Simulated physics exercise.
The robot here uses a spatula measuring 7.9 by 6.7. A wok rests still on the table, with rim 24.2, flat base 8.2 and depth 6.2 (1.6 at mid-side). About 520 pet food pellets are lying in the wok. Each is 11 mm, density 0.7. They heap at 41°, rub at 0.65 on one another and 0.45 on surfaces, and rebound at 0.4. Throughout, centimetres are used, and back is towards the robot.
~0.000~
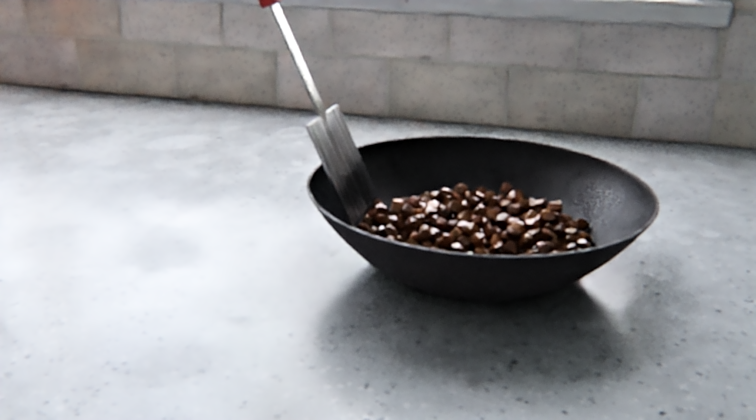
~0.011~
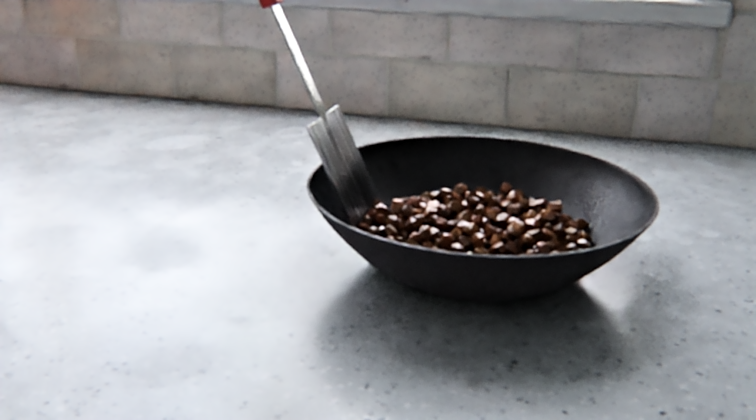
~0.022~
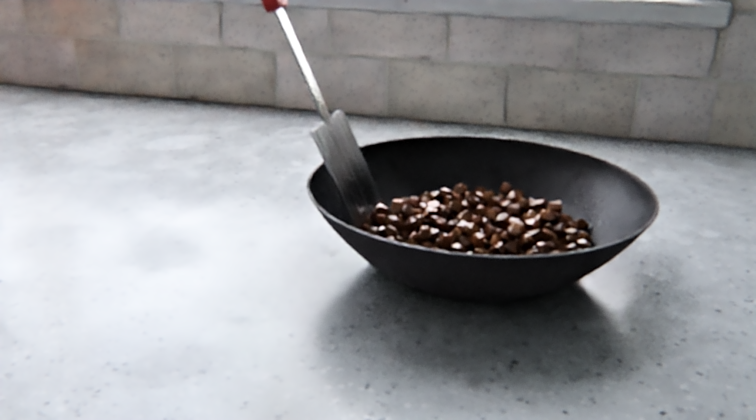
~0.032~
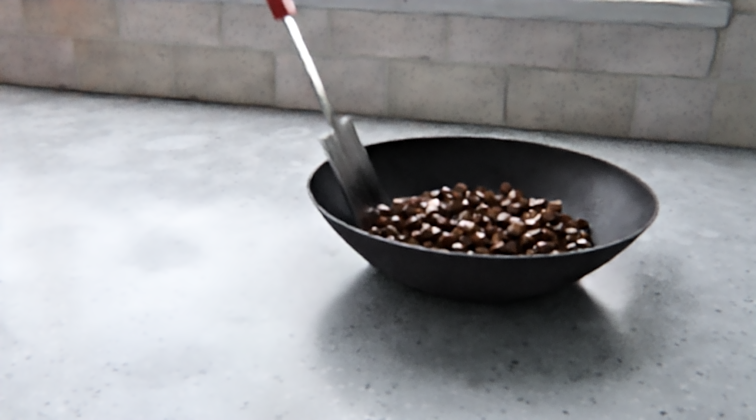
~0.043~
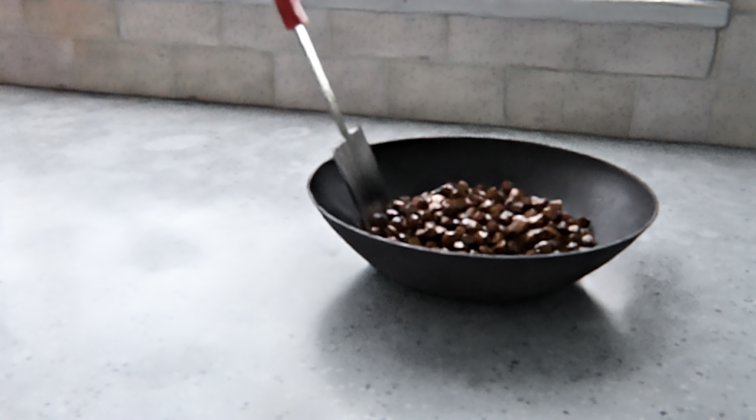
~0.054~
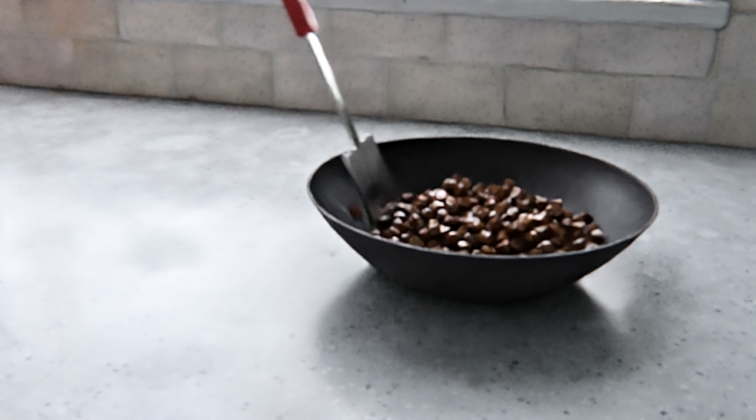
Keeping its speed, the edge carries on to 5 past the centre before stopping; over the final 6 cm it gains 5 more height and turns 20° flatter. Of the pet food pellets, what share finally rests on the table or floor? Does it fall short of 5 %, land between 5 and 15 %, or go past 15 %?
It lands between 5 and 15 %.
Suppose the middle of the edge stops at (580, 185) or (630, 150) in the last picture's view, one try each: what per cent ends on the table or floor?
Close to 30 and close to 45 per cent, respectively.
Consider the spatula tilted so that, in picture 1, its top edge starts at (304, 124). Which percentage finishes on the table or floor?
Some 5 per cent.
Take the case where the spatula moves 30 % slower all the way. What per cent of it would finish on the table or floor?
Roughly 5 in a hundred.
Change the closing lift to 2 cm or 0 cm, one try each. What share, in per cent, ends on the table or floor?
About 10 and 10 per cent.
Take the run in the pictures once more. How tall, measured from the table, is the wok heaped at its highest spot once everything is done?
Height at rest: Roughly 7.5 cm.
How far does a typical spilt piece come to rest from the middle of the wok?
It works out to near 20 cm.
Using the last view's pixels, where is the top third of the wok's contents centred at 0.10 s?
Centre estimated at around (524, 219).
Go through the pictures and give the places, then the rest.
In the first picture, spatula top edge at (322, 114), sloping 65°; upper third of the load around (478, 222), from x 365 to 585, top at y 190; 515 in the wok.
In the second picture, spatula top edge at (323, 115), sloping 65°; upper third of the load around (478, 222), from x 365 to 585, top at y 190.
In the third picture, spatula top edge at (327, 119), sloping 65°; upper third of the load around (478, 223), from x 365 to 585, top at y 190.
In the fourth picture, spatula top edge at (335, 127), sloping 65°; upper third of the load around (478, 223), from x 370 to 585, top at y 190.
In the fifth picture, spatula top edge at (346, 136), sloping 65°; upper third of the load around (481, 220), from x 365 to 590, top at y 190.
In the sixth picture, spatula top edge at (357, 143), sloping 65°; upper third of the load around (485, 219), from x 355 to 600, top at y 180; 515 in the wok.
After 0.10 s, sloping 65°, highest piece 8 above the table; 515 in the wok.
After 0.15 s, sloping 56°, highest piece 15 above the table; 511 in the wok, 4 on the blade or in flight.
After 0.37 s, sloping 45°, highest piece 21 above the table; 470 in the wok, 28 on the table or floor, 17 on the blade or in flight.
After 1.42 s, sloping 45°, highest piece 7 above the table; 469 in the wok, 46 on the table or floor.
At rest, 469 in the wok, 46 on the table or floor. That is 9 % on the table or floor.
